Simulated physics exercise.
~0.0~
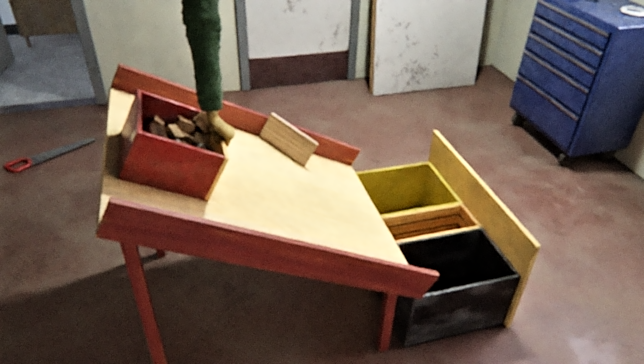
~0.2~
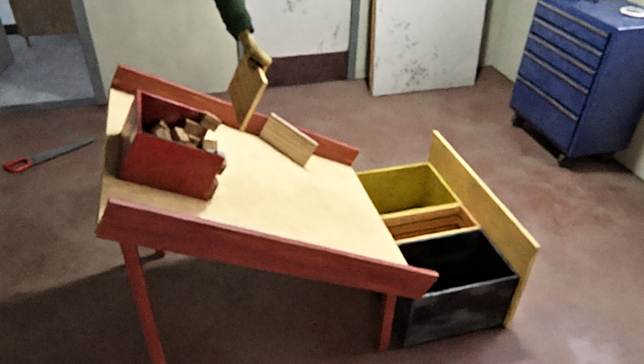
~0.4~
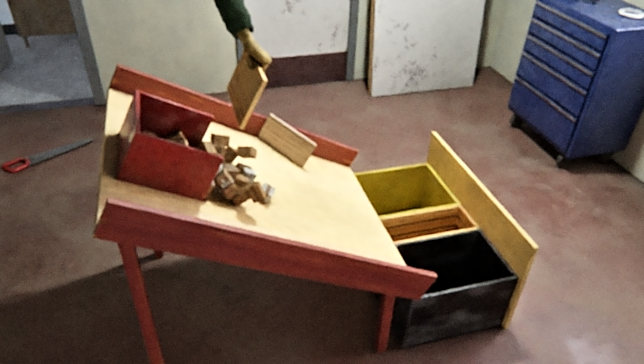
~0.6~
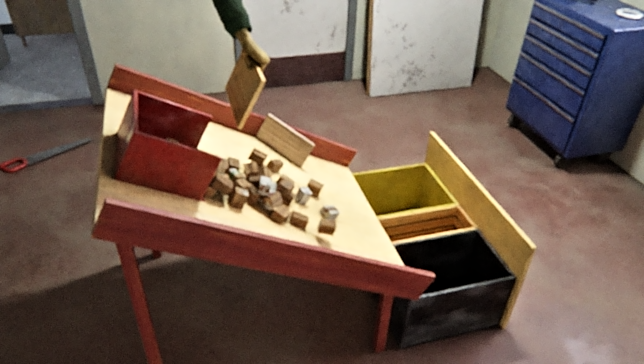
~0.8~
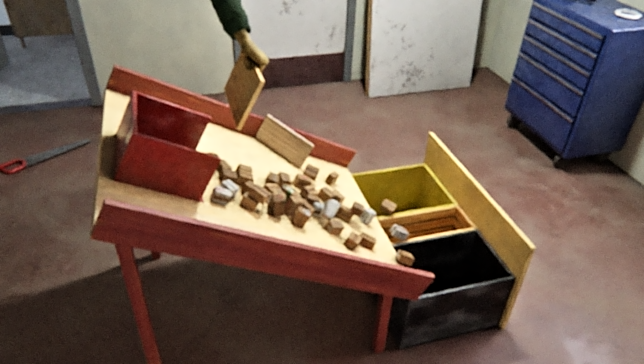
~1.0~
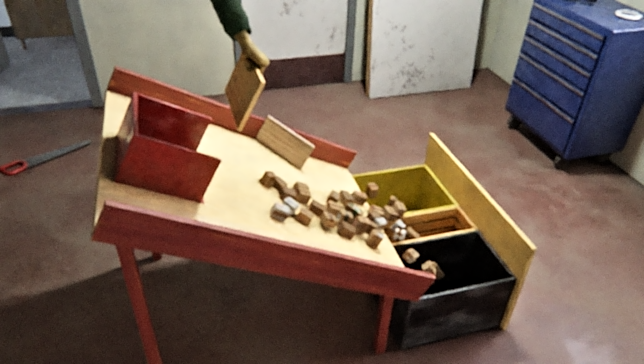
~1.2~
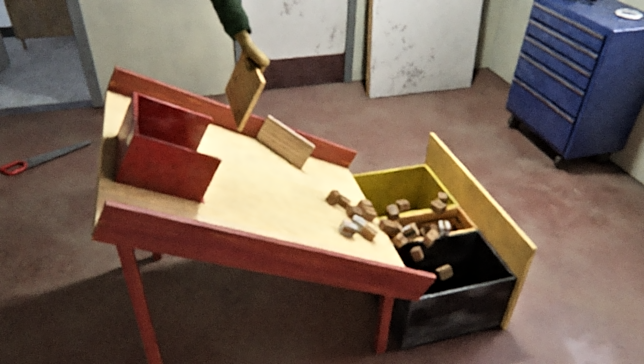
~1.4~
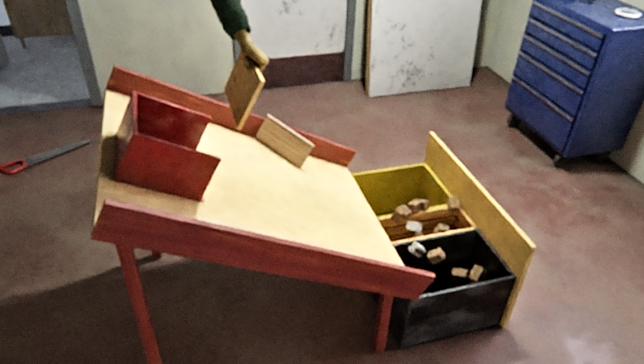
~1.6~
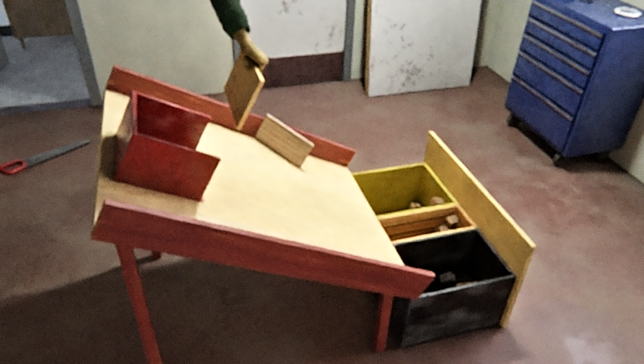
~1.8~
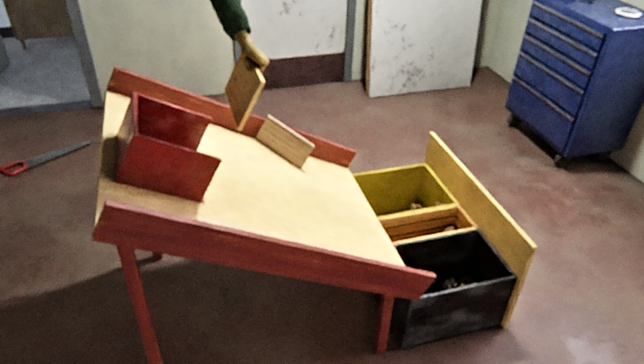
Small brown blocks sit heaped in a red pen at the upper left of a pale, red-railed sloping table, seen from above and to one side in a workshop with a blue drawer cabinet at right. A green-sleeved arm lifts a wooden gate from the pen and holds it clear. The blocks spill out, spread down the slope to the right and pass an angled board. They tumble off the low edge into a yellow bin, a wooden bin and a black tub. The table ends bare, the pen empty, with blocks in all three containers.
